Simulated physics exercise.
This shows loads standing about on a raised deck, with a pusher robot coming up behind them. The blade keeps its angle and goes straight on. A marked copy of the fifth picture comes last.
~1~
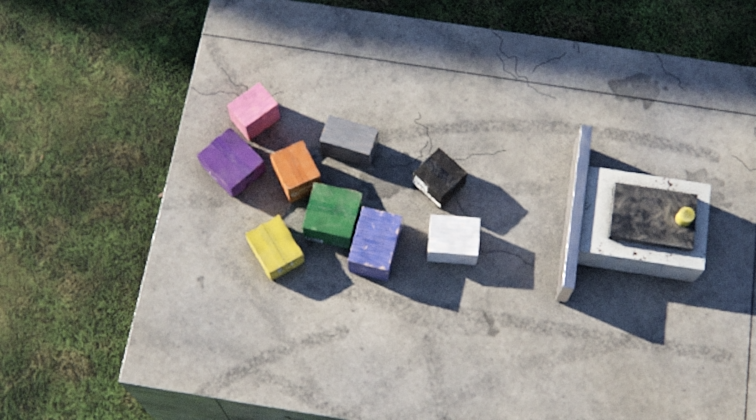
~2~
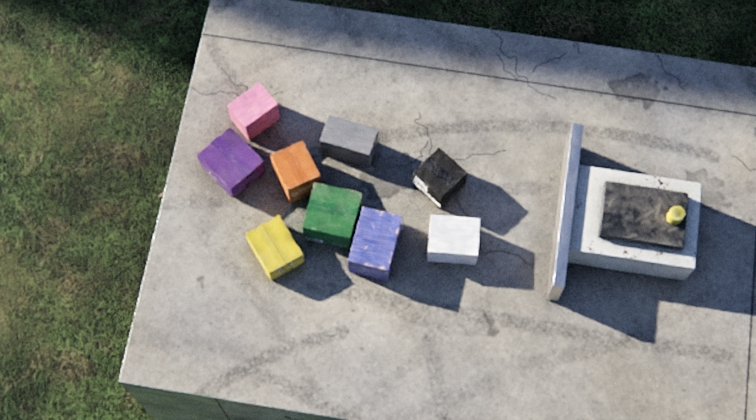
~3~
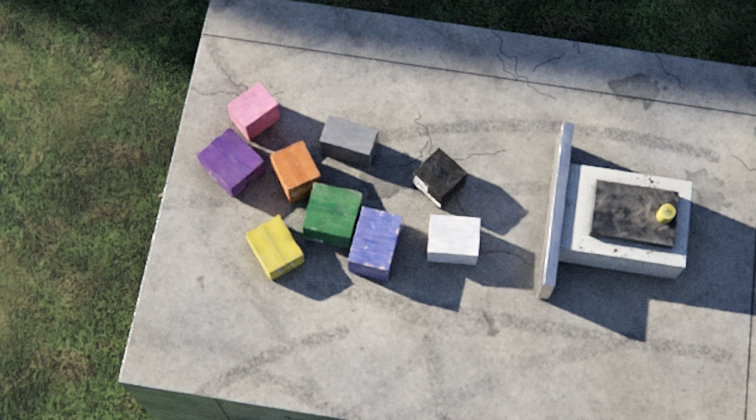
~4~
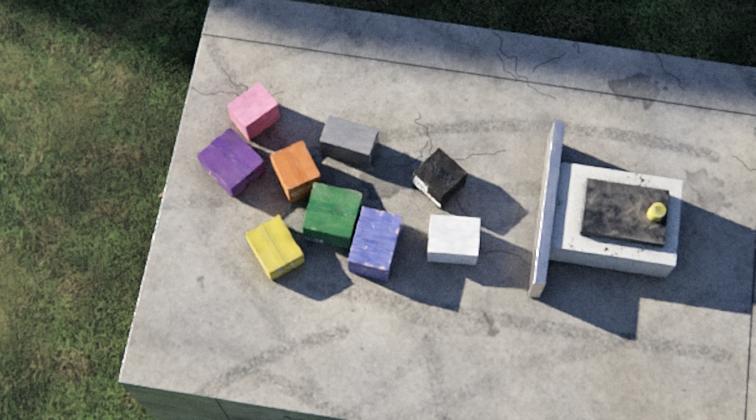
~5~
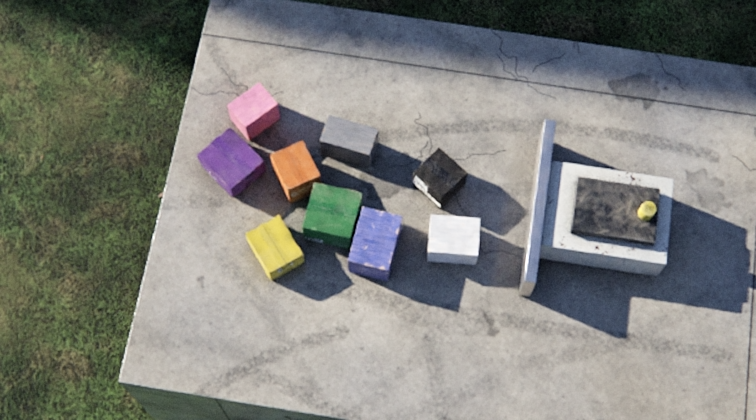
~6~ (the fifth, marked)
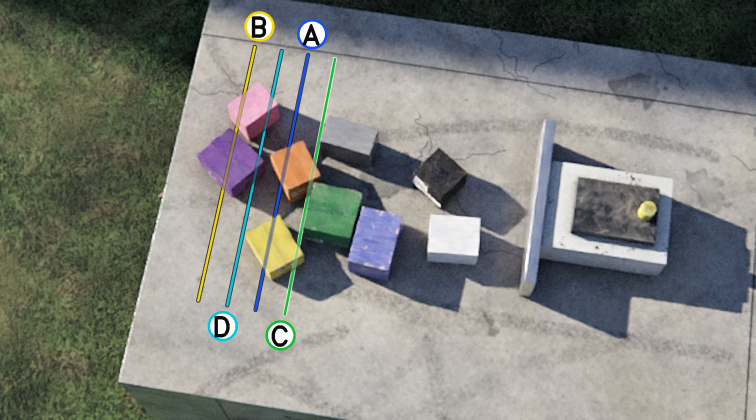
A white pusher robot with a flat front blade creeping left across a concrete deck towards scattered coloured blocks that stay still.
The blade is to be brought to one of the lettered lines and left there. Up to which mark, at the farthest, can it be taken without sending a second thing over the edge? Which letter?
The farthest such stop is A.
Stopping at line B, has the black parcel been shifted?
By then, yes.
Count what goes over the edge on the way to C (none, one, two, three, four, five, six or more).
The count is none.
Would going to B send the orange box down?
By then, yes.
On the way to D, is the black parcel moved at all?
Yes.
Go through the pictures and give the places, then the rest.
Pink crate (254, 112); black parcel (439, 178); yellow parcel (276, 248), in the first picture.
Robot (637, 214); grey crate (350, 142), in the second picture.
Robot (627, 212); orange box (297, 172), in the third picture.
Robot (618, 211); blue crate (375, 244), in the fourth picture.
Robot (609, 209); pink crate (254, 112); black parcel (439, 178); yellow parcel (276, 248), in the fifth picture.
On the marked copy, A at (283, 177); B at (228, 169); C at (311, 182); D at (256, 173).
Taking A. A third of the way, robot (515, 195); green box (321, 216); blue crate (362, 242).
Two thirds of the way, robot (422, 181); purple box (218, 154); green box (230, 203).
When it is over, robot (351, 170); green box (158, 197); yellow parcel (154, 244); none fallen.
As for the rest, B drops five; C is within the limit but short; D drops three.
